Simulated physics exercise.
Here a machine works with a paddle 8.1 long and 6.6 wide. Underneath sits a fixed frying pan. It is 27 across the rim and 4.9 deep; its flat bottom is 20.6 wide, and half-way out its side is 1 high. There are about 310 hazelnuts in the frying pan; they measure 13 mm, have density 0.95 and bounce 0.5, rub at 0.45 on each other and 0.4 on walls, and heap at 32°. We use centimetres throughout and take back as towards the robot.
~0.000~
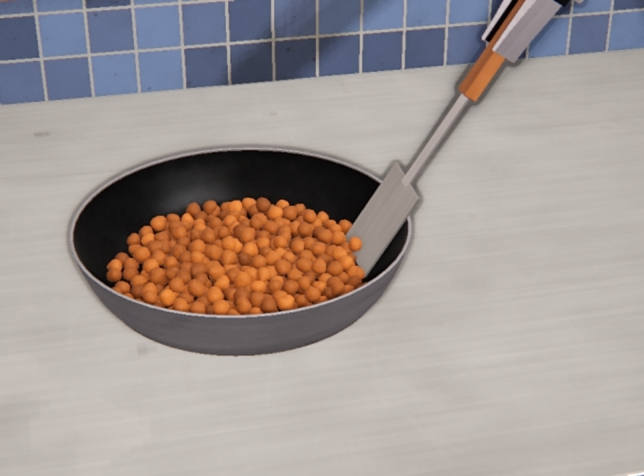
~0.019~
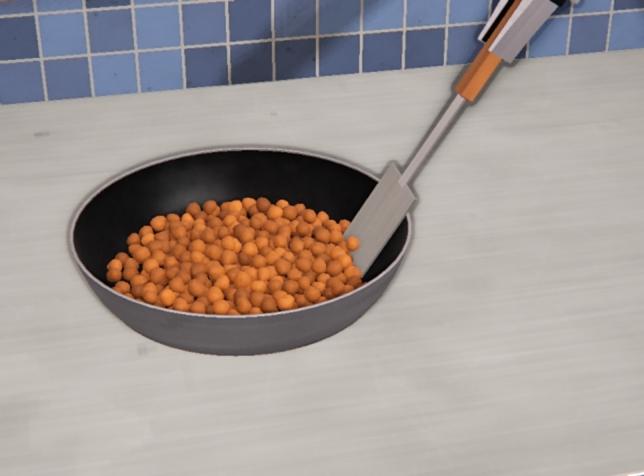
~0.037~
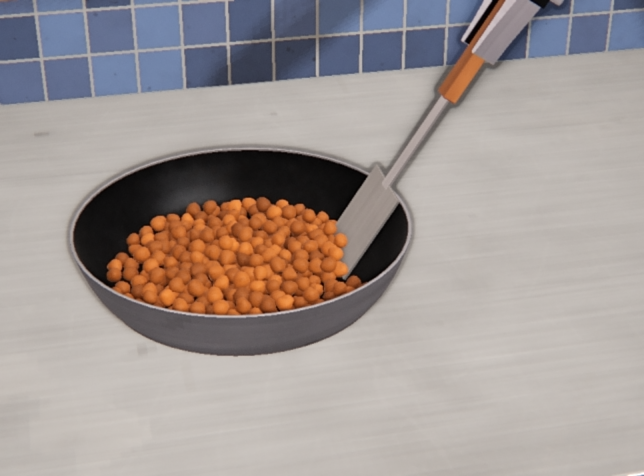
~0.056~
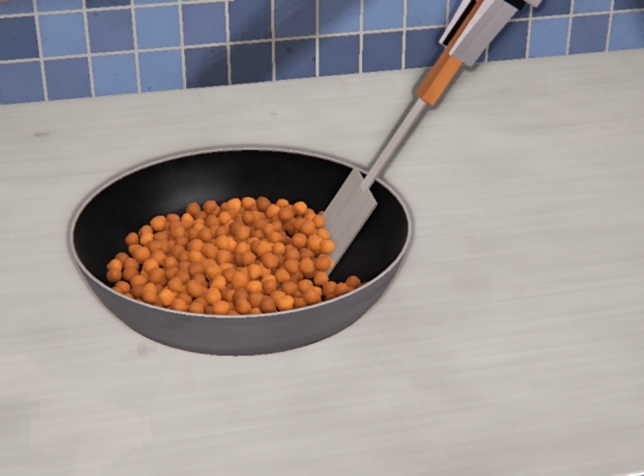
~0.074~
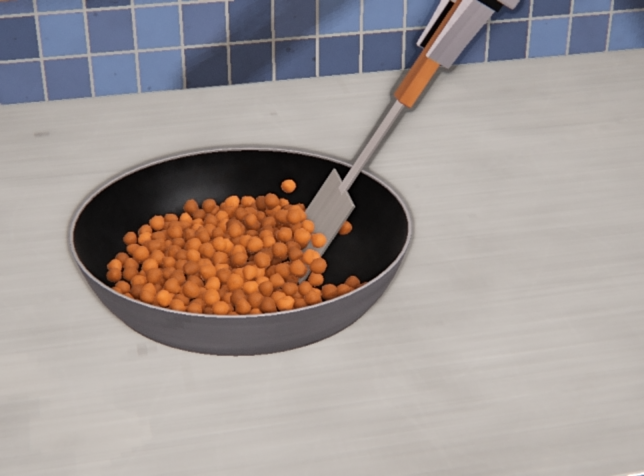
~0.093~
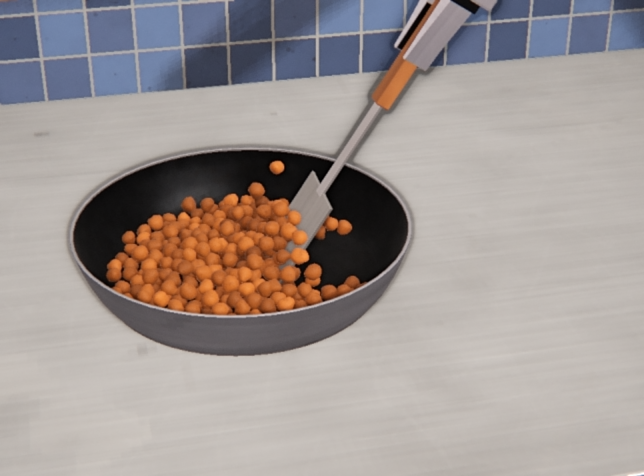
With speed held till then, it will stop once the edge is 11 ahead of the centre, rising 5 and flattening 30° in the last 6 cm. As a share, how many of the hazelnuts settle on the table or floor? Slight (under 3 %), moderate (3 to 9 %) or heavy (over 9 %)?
Heavy.
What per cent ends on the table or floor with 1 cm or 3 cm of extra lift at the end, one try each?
You'd get some 10 per cent with the first setting and some 15 per cent with the second.
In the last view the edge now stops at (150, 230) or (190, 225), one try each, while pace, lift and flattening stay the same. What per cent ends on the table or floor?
10 % and 5 %.
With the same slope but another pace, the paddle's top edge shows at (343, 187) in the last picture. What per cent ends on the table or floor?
15 %.
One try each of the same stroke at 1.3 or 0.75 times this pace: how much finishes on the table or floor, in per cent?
Near 20 and near 10 percent respectively.
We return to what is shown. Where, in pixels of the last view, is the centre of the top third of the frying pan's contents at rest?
It is centred around (149, 267).
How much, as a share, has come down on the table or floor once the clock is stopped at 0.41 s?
Some 5 per cent of the load.
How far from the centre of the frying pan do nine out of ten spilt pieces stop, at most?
70 centimetres, give or take.
By 0.14 s, sloping 57°, highest piece 11 above the table; 311 in the frying pan, 1 on the blade or in flight.
By 0.18 s, sloping 48°, highest piece 11 above the table; 311 in the frying pan, 1 on the blade or in flight.
By 0.41 s, sloping 27°, highest piece 13 above the table; 265 in the frying pan, 18 on the table or floor, 29 on the blade or in flight.
By 1.46 s, sloping 27°, highest piece 4 above the table; 265 in the frying pan, 47 on the table or floor.
Final count, 265 in the frying pan, 47 on the table or floor. That is 15 % on the table or floor.
